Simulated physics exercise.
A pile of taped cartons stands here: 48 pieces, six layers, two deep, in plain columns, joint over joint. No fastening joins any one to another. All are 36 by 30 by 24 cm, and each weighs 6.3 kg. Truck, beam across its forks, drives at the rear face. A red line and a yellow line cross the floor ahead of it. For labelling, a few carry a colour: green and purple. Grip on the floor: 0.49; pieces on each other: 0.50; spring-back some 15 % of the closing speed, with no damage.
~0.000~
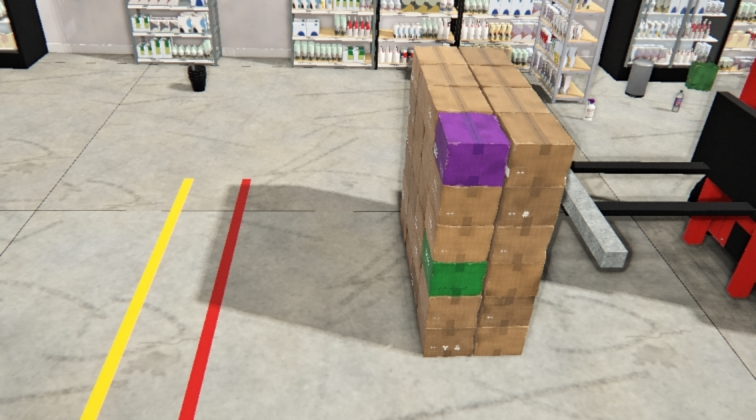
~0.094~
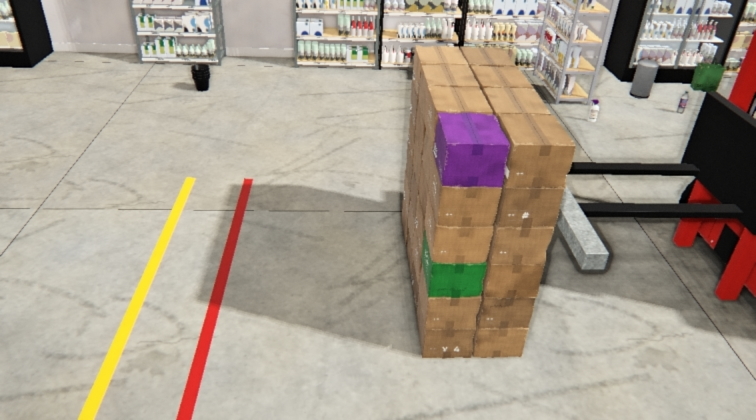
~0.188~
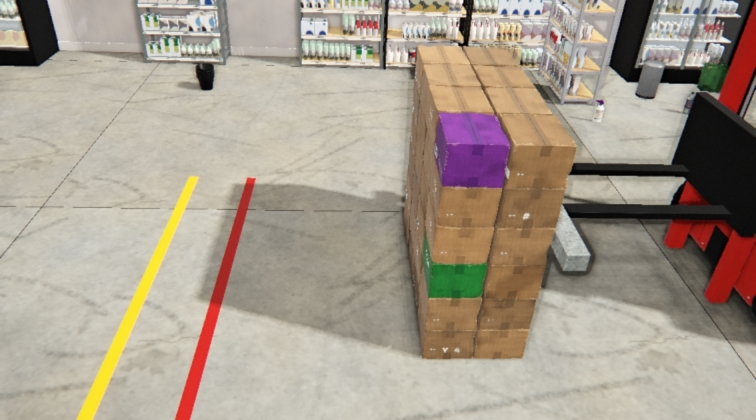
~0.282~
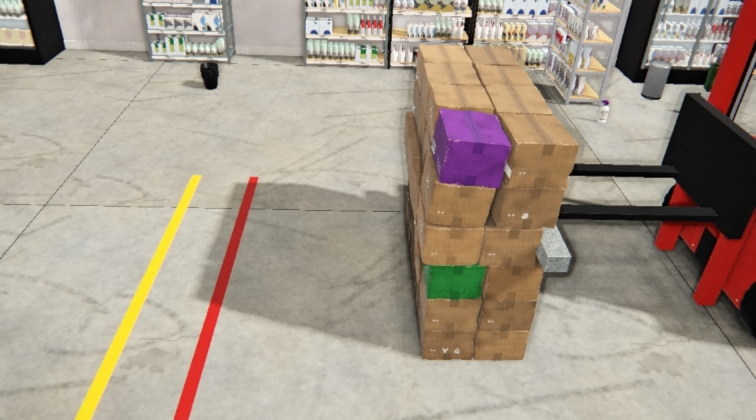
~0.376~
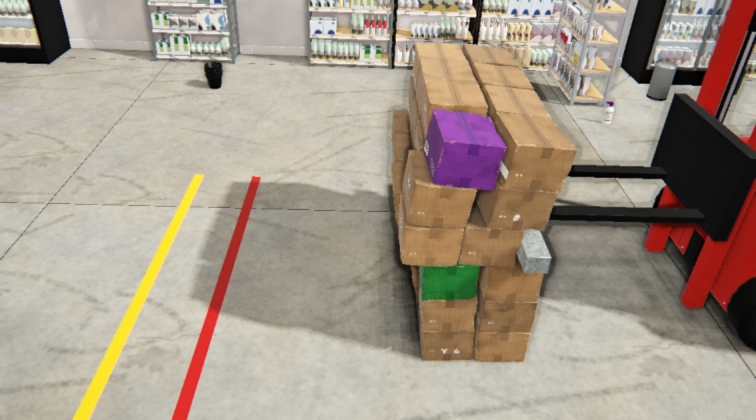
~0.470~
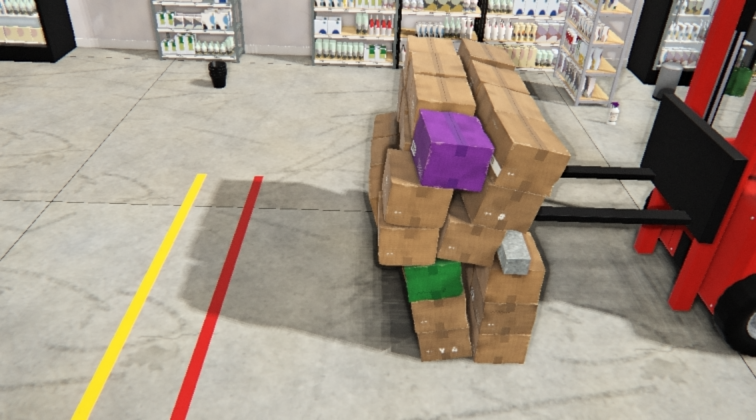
A tall stack of brown taped cartons, one purple near the top and one green lower down, stands on a grey concrete shop floor, seen from above as the camera shifts slightly. Yellow and red lines cross the floor at left, shelves of bottles line the back, and a red-and-black forklift carries a grey beam at right. The beam moves left into the stack, pushing middle and upper cartons leftward, twisting some and opening gaps, as the purple and green ones shift.
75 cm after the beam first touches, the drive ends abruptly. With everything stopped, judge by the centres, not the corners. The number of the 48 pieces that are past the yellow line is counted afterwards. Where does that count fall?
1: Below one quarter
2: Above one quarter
Below one quarter (1).
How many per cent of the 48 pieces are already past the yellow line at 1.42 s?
At that instant, 0 percent.
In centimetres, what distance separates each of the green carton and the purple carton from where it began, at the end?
The green one ends around 100 cm from its start and the purple one around 200 cm.
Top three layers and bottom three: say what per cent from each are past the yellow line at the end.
From above it's 10%, from below it's 0%.
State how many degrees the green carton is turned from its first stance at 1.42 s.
Roughly 90 degrees.
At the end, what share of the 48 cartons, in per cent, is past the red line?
I'd put it at around 15 per cent of them.
After 0.64 s, none of the 48 cartons past the yellow line, 37 disturbed; purple carton 31° from how it stood; green carton 28° from how it stood.
After 0.88 s, none of the 48 cartons past the yellow line, 37 disturbed; green carton 60° from how it stood, 25 cm lower; purple carton 15° from how it stood, 37 cm lower.
After 1.42 s, none of the 48 cartons past the yellow line, 37 disturbed; green carton on its side; purple carton 16° from how it stood, 1.02 m lower.
In the end (2.7 s), 3 of the 48 cartons past the yellow line; green carton on its side; purple carton 1.18 m lower. That is 6 per cent. From the last view, middles, green carton near (303, 322), purple carton near (167, 324).
